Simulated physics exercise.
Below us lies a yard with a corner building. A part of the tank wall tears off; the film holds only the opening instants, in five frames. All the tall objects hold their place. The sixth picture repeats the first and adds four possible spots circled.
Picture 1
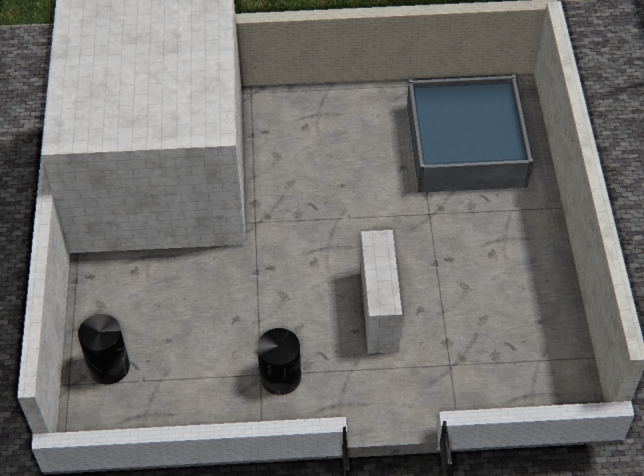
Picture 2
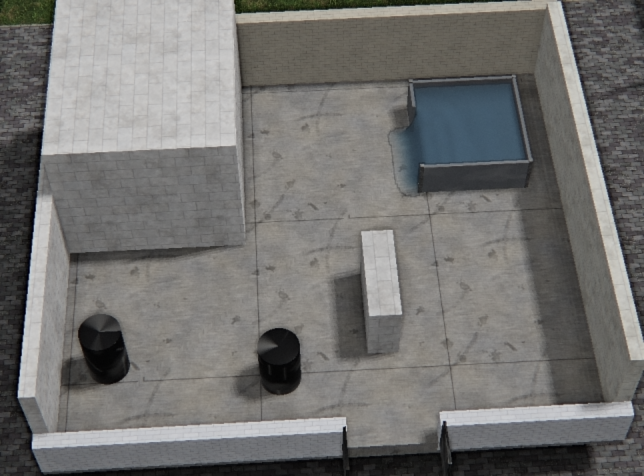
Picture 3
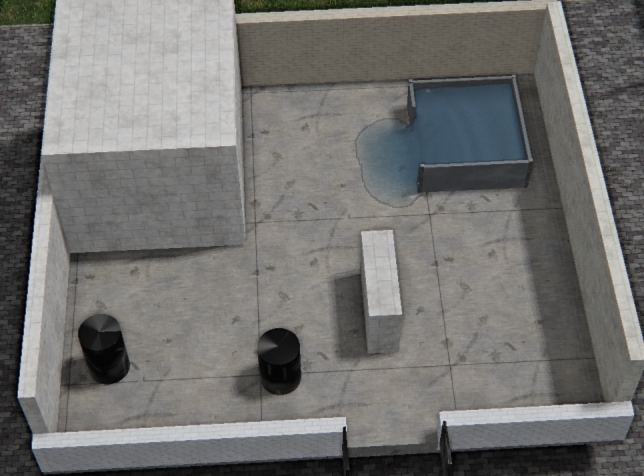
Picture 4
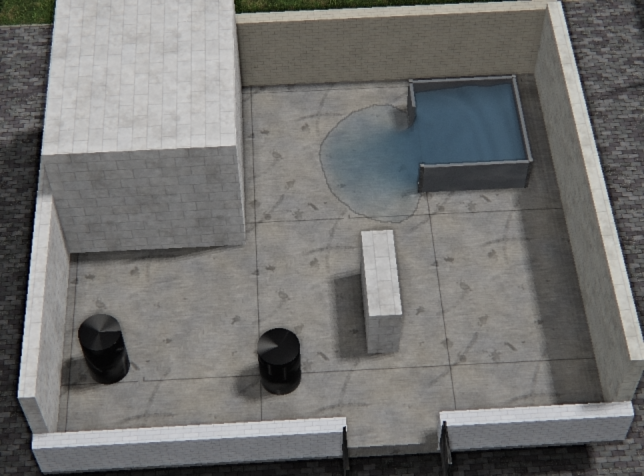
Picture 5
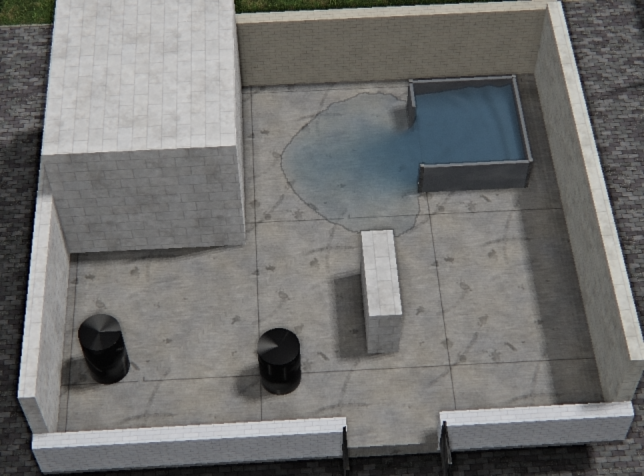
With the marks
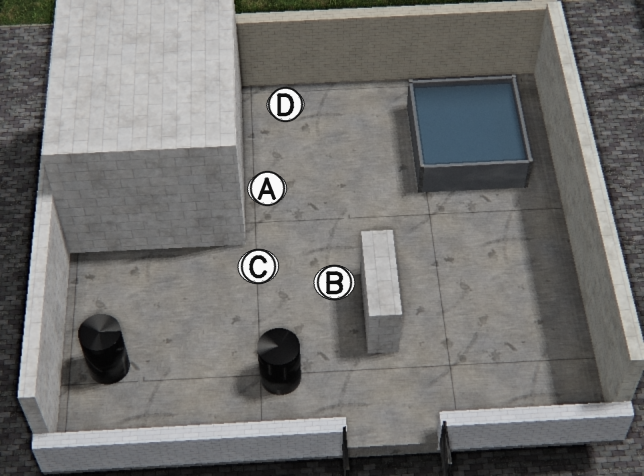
A large pale block building fills the upper left corner of a walled concrete yard, seen from high above by a still camera. A grey-rimmed tank of blue water sits at upper right, with a pale upright slab near the middle, two black cylinders at lower left and a gap in the front wall. The tank's left side opens and water spreads leftward across the floor in a widening, rounded sheet.
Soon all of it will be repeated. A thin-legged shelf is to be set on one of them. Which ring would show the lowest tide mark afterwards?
B.
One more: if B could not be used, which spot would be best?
That would be C.
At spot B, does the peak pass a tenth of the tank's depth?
Yes, it does.
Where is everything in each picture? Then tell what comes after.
In the first picture, tank full, its middle at (469, 123); open gate at (392, 419).
In the second picture, 1 % of the ground under water, visible out to (399, 131).
In the third picture, 4 % of the ground under water, visible out to (366, 132).
In the fourth picture, 7 % of the ground under water, visible out to (324, 152).
In the fifth picture, 12 % of the ground under water, visible out to (287, 154).
In white, A at (267, 188); B at (334, 282); C at (258, 266); D at (285, 104).
With A, the water peaks at about 45 % of the depth that stood in the tank.
With B, the water peaks at about 13 % of the depth that stood in the tank.
With C, the water peaks at about 25 % of the depth that stood in the tank.
With D, the water peaks at about 38 % of the depth that stood in the tank.
